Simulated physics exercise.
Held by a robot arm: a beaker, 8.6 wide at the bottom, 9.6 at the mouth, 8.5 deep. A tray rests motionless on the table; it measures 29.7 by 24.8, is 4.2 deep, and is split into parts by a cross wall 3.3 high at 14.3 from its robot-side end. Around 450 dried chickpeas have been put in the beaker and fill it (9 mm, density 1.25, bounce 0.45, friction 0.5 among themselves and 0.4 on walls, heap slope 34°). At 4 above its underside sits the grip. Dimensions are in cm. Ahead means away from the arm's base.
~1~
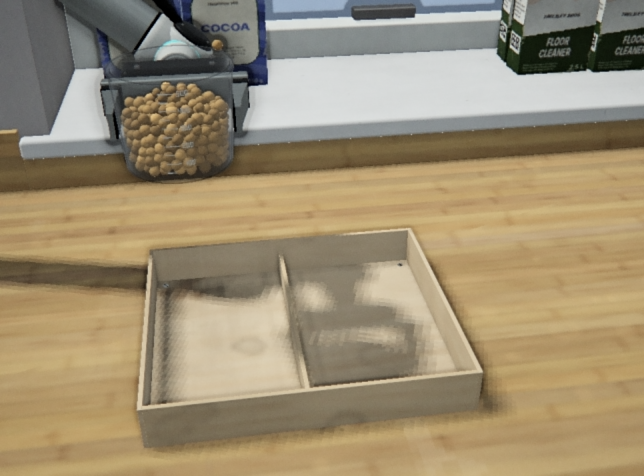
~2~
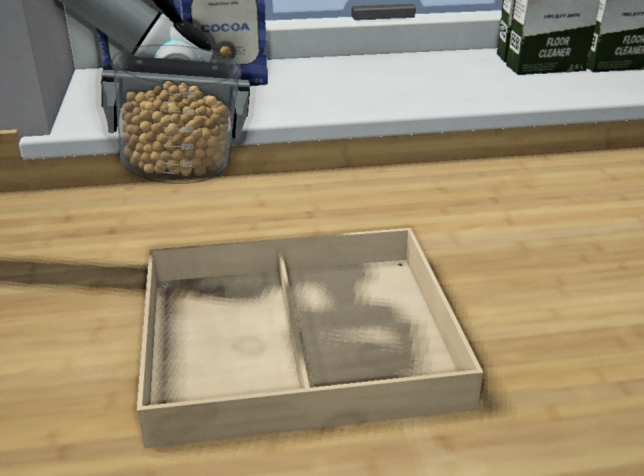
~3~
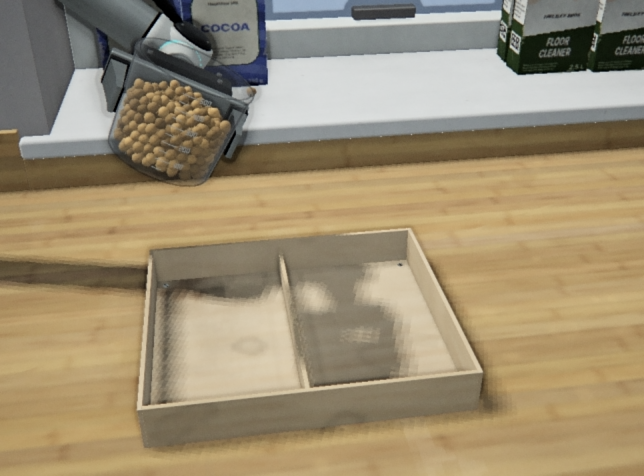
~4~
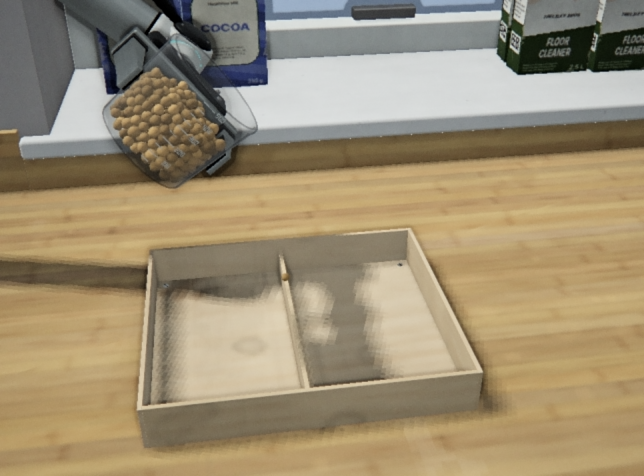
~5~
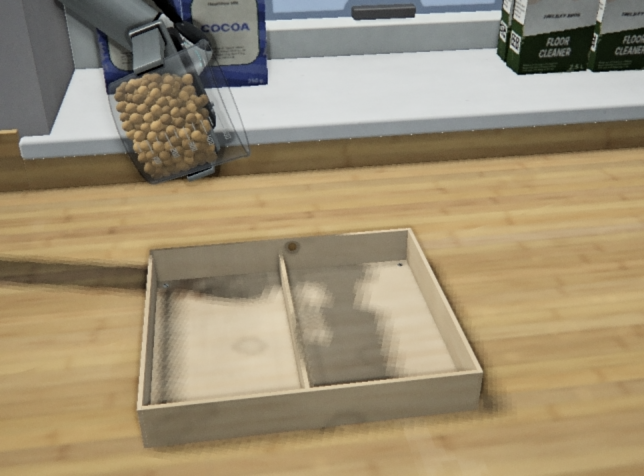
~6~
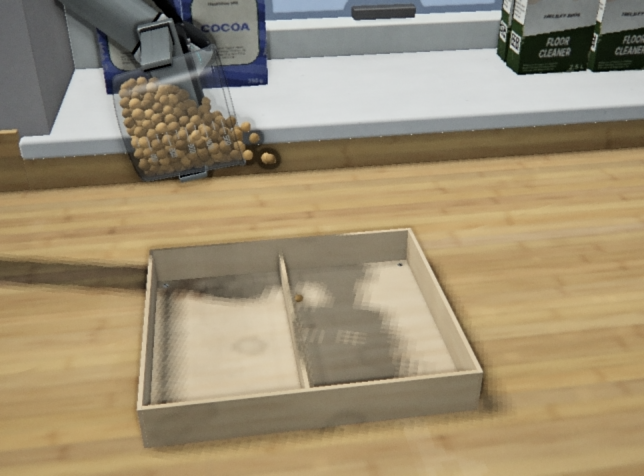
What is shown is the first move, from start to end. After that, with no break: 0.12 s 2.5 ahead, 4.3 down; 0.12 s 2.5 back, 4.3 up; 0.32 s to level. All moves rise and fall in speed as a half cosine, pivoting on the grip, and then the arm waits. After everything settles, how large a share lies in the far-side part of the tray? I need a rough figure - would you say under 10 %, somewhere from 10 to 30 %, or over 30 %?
I would say somewhere from 10 to 30 %.
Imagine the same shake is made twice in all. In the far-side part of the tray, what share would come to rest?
25 per cent or so.
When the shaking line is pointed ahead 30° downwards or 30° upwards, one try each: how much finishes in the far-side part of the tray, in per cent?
It comes to around 35 per cent on the first try and around 75 per cent on the second.
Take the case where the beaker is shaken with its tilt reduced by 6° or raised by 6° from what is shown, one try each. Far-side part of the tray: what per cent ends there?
10 and 30 percent.
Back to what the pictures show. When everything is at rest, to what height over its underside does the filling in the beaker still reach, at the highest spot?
About 7.0 cm.
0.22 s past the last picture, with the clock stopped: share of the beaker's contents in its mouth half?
Estimate: Around 45 %.
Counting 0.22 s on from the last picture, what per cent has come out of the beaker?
Roughly 10 per cent by then.
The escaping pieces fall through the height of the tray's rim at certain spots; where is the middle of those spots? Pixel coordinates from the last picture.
(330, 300).
Then, 0.22 s later, tilted 79° forward, highest piece 27 above the table; 403 in the beaker, 13 in the far-side part, 35 in flight or on a rim.
Then, 0.45 s later, tilted 22° forward, highest piece 28 above the table; 364 in the beaker, 66 in the far-side part, 12 in the robot-side part, 9 in flight or on a rim.
Then, 0.76 s later, level, highest piece 28 above the table; 364 in the beaker, 73 in the far-side part, 14 in the robot-side part.
Then, 1.81 s later, level, highest piece 28 above the table; 364 in the beaker, 73 in the far-side part, 14 in the robot-side part.
At rest, 364 in the beaker, 73 in the far-side part, 14 in the robot-side part. That is 16 % in the far-side part of the tray.
